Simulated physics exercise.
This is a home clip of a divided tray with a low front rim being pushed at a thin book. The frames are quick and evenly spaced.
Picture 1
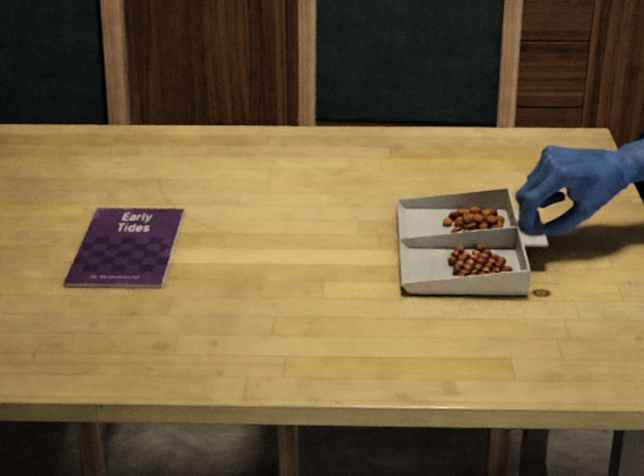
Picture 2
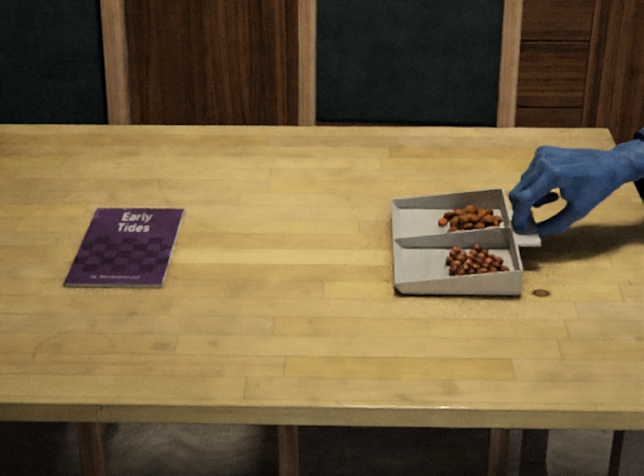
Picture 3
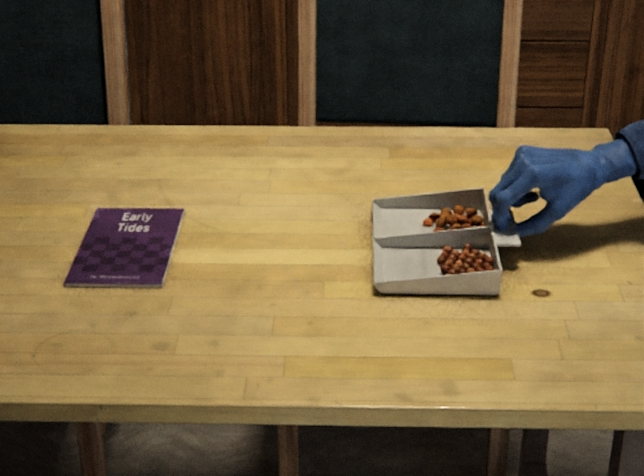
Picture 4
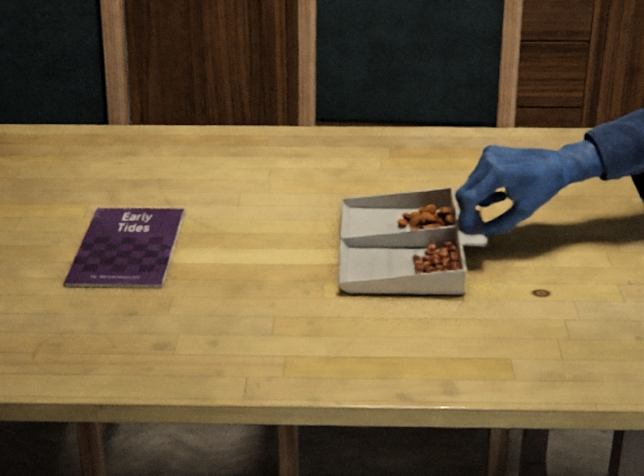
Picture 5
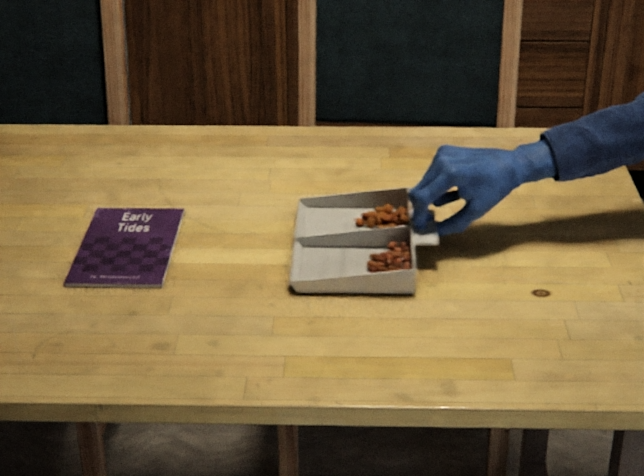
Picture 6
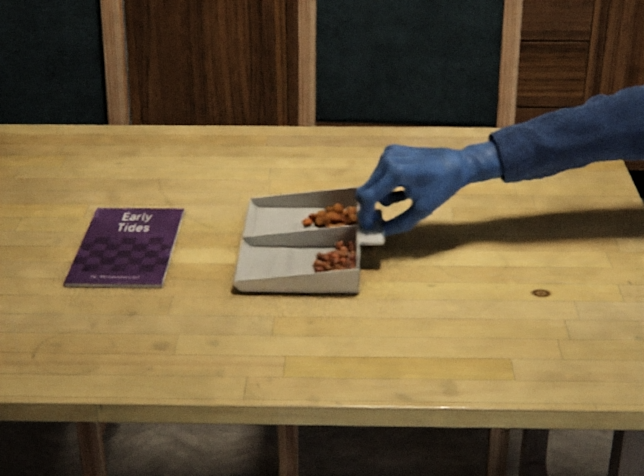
At first, a divided tray holding two handfuls of small brown pieces sits on a wooden table, a blue-gloved hand at its right side and a thin purple book lying to the left. The hand pushes the tray left, slowly then faster, nearing the still book as both handfuls shift slightly handward inside.
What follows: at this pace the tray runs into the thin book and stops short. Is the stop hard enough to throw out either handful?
Observed: The front handful overflows in part and the back handful overflows in part.
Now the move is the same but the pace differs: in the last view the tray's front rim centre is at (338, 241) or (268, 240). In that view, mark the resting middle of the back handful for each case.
Its middle ends up close to (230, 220) the first time, and close to (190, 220) the second time.
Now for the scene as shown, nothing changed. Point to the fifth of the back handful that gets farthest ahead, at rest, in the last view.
Look around (150, 219) in the final frame.
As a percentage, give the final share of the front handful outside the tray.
Share: Approx. 30 in a hundred.
Then, 0.04 s past the last view, tray still sliding, front rim near (208, 239); front handful all inside; back handful all inside.
Then, 0.19 s past the last view, tray stopped at the thin book; front handful a small part out of the tray; back handful a small part out of the tray.
Then, 0.40 s past the last view, tray stopped at the thin book; front handful about a third out of the tray; back handful about a quarter out of the tray.
Finally, tray stopped at the thin book; front handful about a third out of the tray; back handful about a quarter out of the tray.
